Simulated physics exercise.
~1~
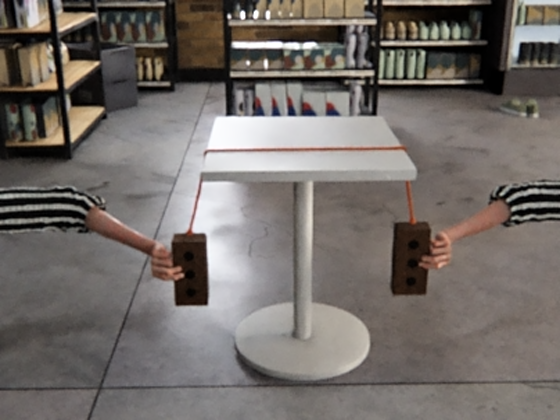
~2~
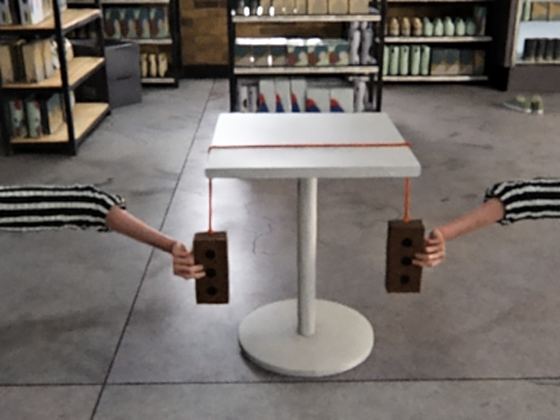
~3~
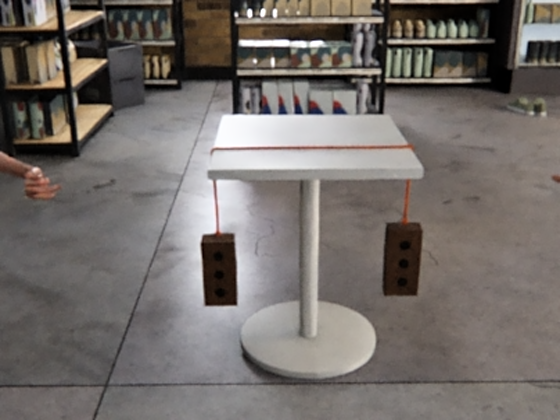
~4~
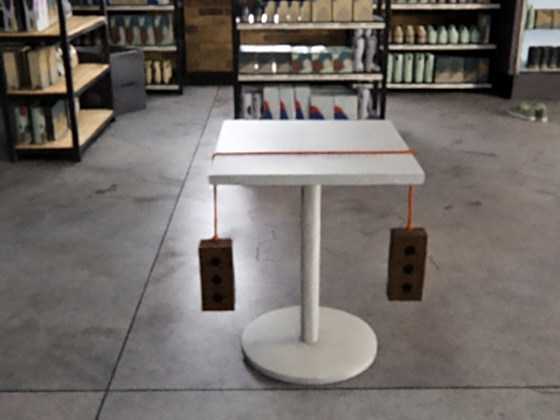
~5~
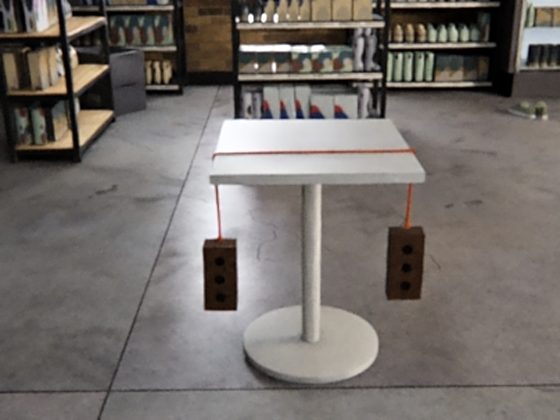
In a shop with a grey concrete floor and stocked shelves along the back, a slightly swaying camera looks from the front at a small white table on a round pedestal base. A red cord lies across its top, with a dark brown brick tied to each end. Two hands in black-and-white striped sleeves hold the bricks, one at each side, and ease them slightly inward beneath the table edges. Both hands then let go and draw back out of view. The cord stays in place, and the two bricks hang still on either side.
